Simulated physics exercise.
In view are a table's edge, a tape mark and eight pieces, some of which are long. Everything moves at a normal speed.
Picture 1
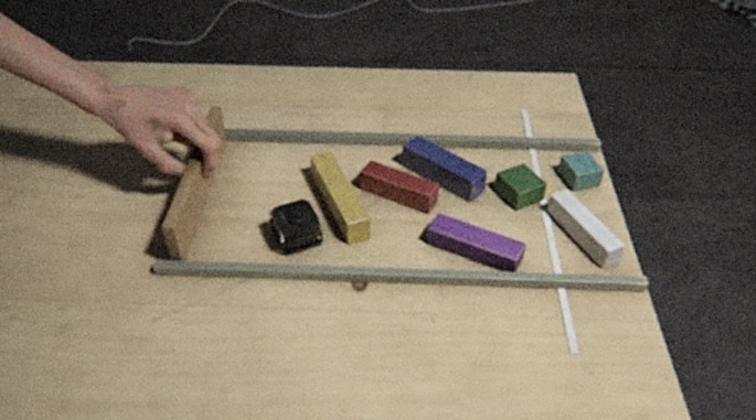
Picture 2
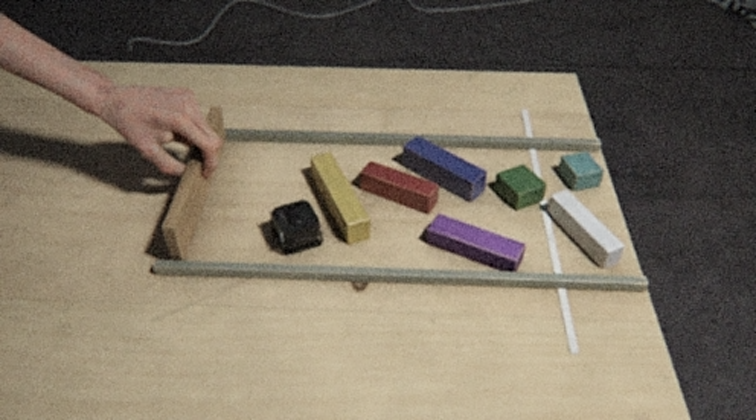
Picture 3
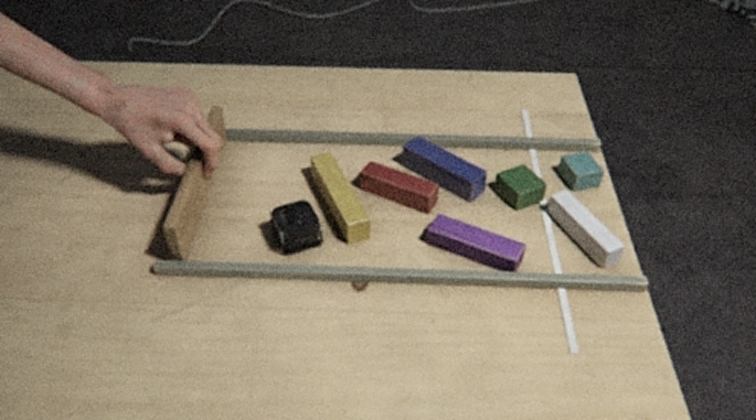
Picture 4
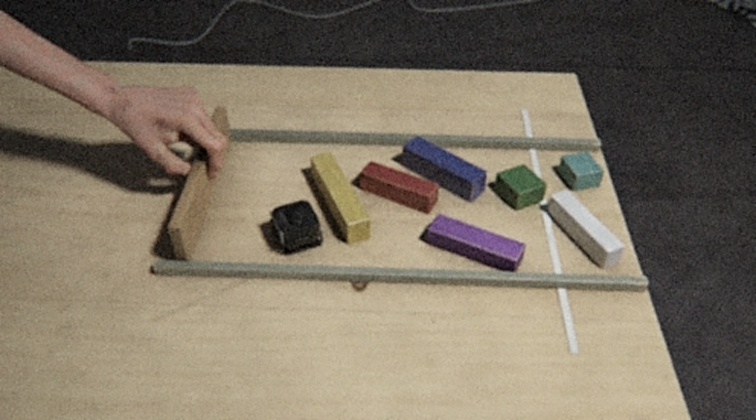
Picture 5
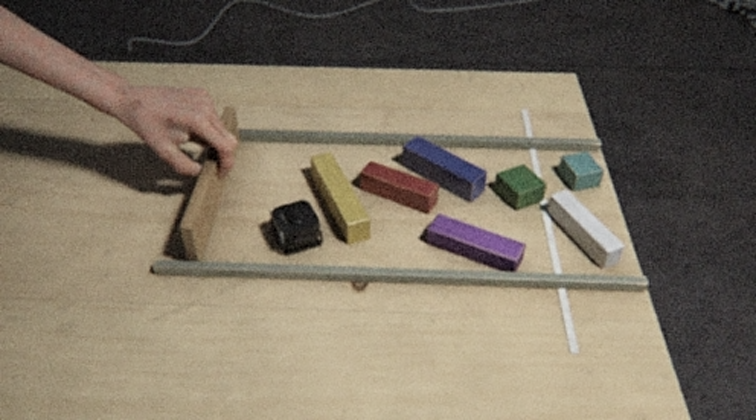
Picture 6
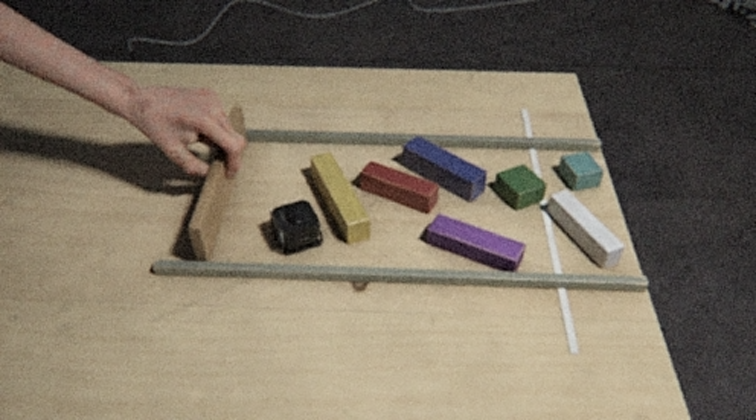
In this clip, a hand holds a wooden board upright between two rails on a table and slides it slightly to the right, toward a black object and several colored blocks, which stay still near a white tape line.
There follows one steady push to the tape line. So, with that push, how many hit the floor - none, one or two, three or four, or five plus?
The count that comes down will most likely be three, maybe four.
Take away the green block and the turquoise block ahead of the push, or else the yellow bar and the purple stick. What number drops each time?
First try 2, second try 1.
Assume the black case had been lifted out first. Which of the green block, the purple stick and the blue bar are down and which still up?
Note: Green block is off by the end; purple stick is on by the end; blue bar is on by the end.
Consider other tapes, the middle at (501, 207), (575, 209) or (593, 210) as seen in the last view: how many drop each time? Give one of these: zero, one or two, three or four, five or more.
Well, going through them: Either one or two, then 5 or more, then at least five.
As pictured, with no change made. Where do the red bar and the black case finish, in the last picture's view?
Around (590, 189) and around (577, 245).
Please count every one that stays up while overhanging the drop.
The total would be 1.
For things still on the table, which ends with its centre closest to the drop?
The one in question is the blue bar.
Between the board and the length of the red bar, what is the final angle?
It sits some 25° out of line.
Soon after, none off yet; turquoise block at rest near (581, 171); white stick at rest near (584, 228); green block at rest near (520, 187).
At rest, the number that fall off is three or four; fallen, purple stick, green block, white stick and turquoise block.
